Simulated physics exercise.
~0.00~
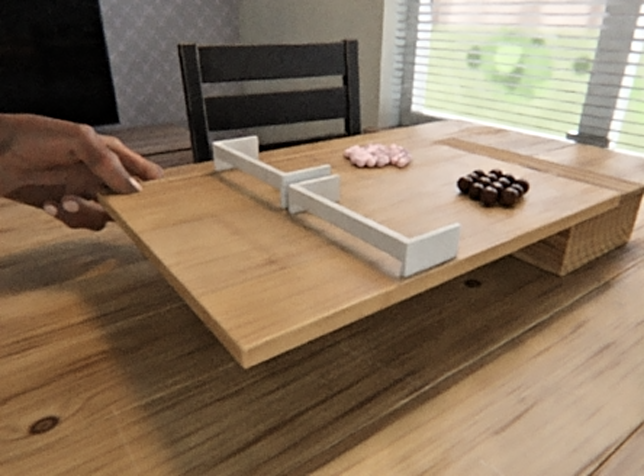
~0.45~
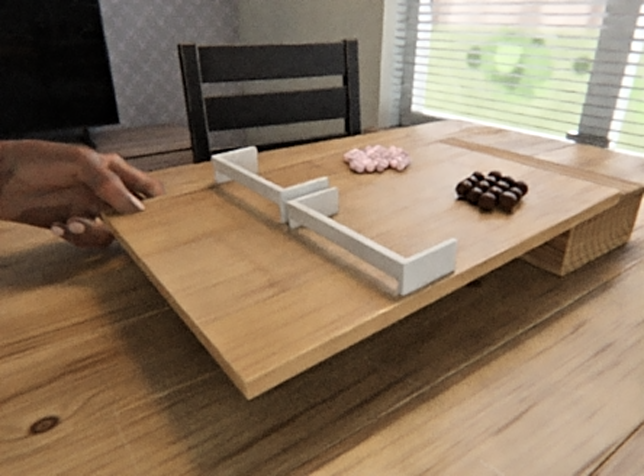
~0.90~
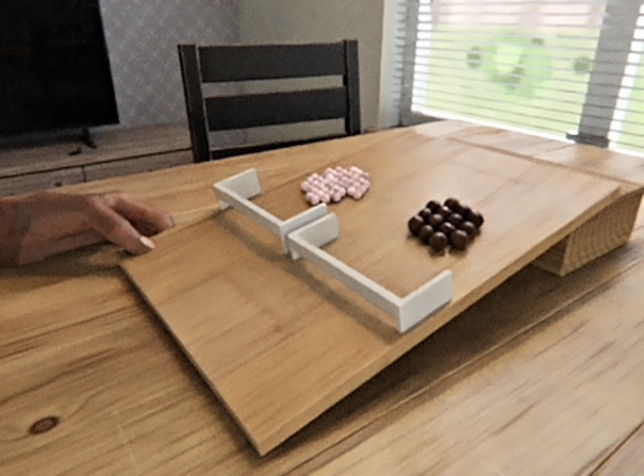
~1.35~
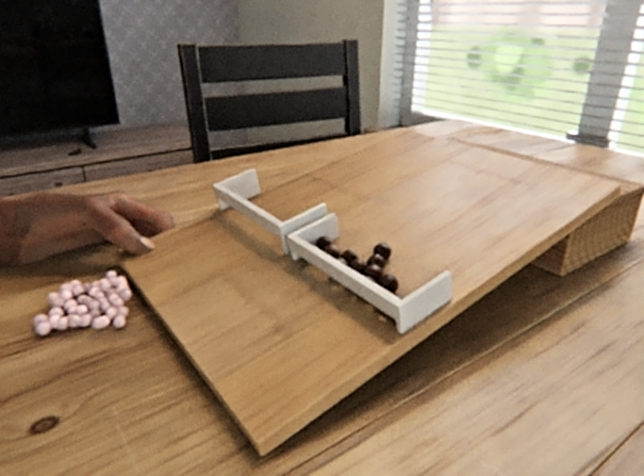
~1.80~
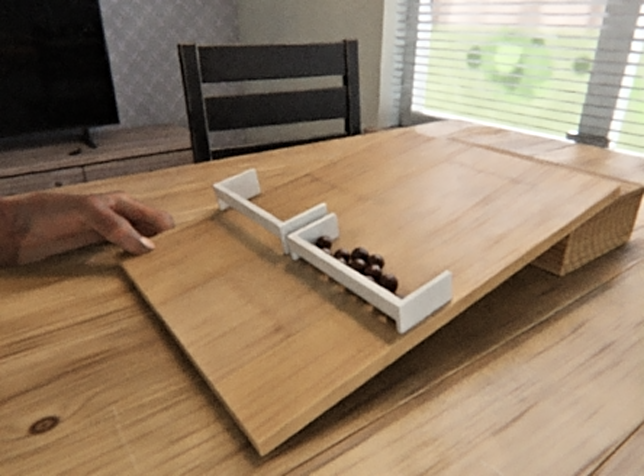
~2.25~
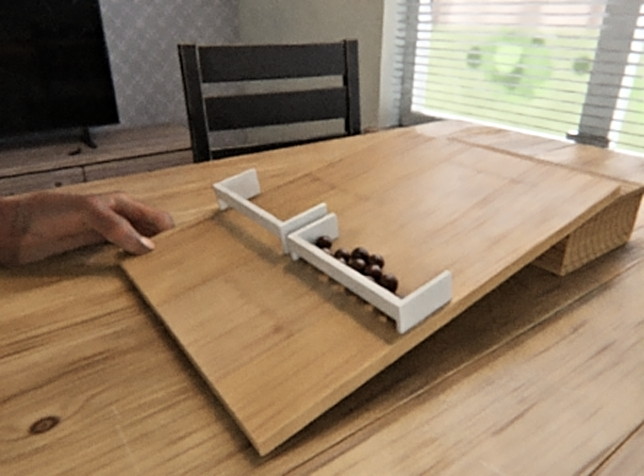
A hand lowers a board; pink balls roll off, dark ones stop behind a gate.
